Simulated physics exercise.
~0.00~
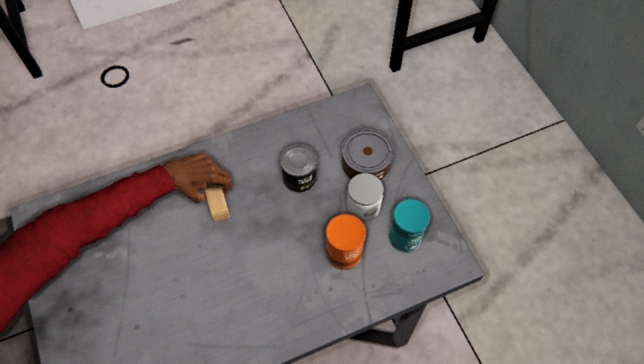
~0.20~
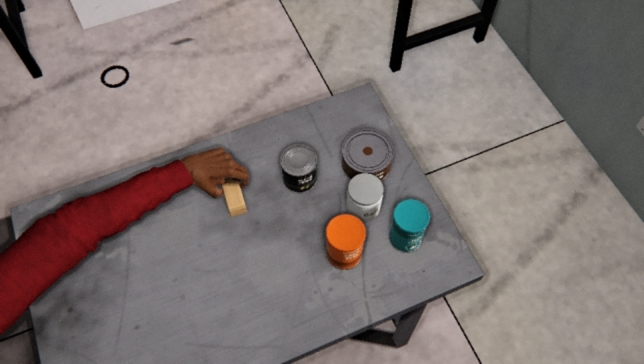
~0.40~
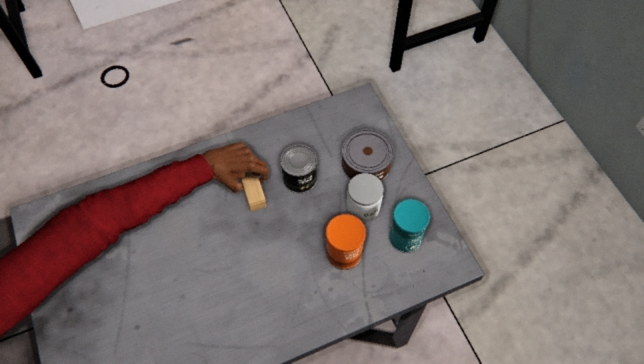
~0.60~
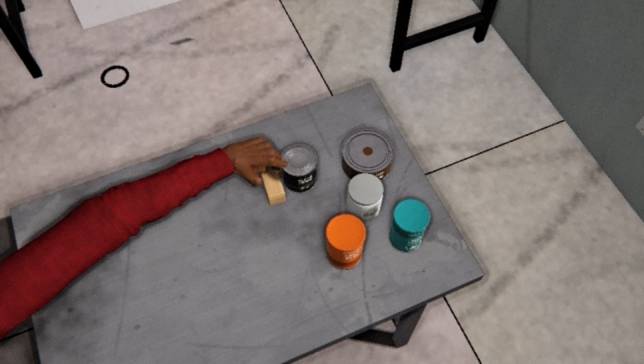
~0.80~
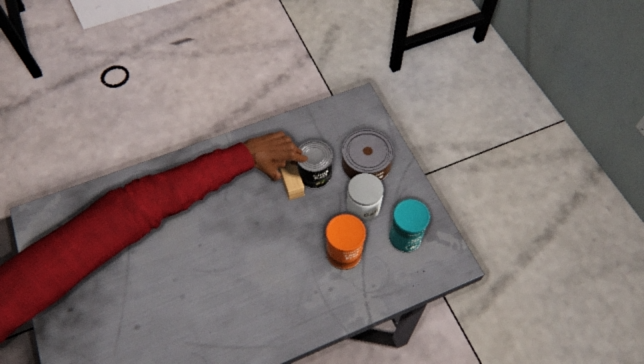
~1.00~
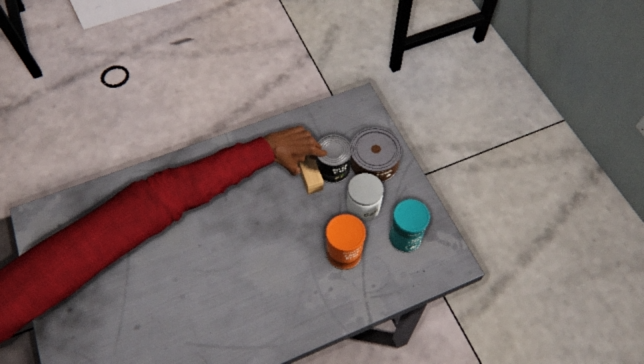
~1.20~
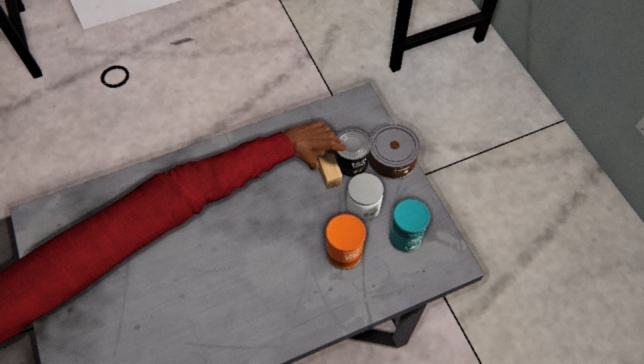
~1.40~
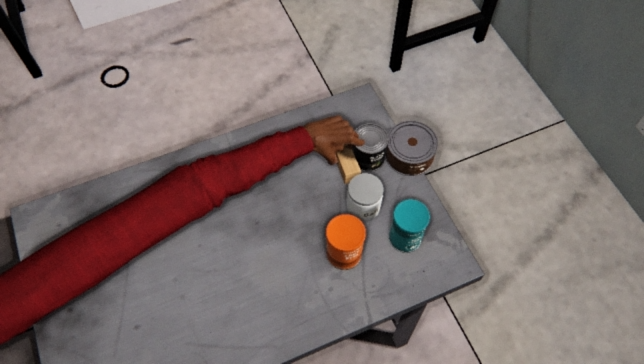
A hand in a red sleeve holds a small pale wooden block on a dark grey table, seen from above at an angle over a marble-like floor. Toward the table's right end stand a black tin with a grey lid, a wide brown tub, a white jar, an orange tin and a turquoise tin. The block slides slowly right until it meets the black tin and pushes it along. The black tin then reaches the brown tub, and both move right together. They end upright near the table's far edge, while the other three remain in place.
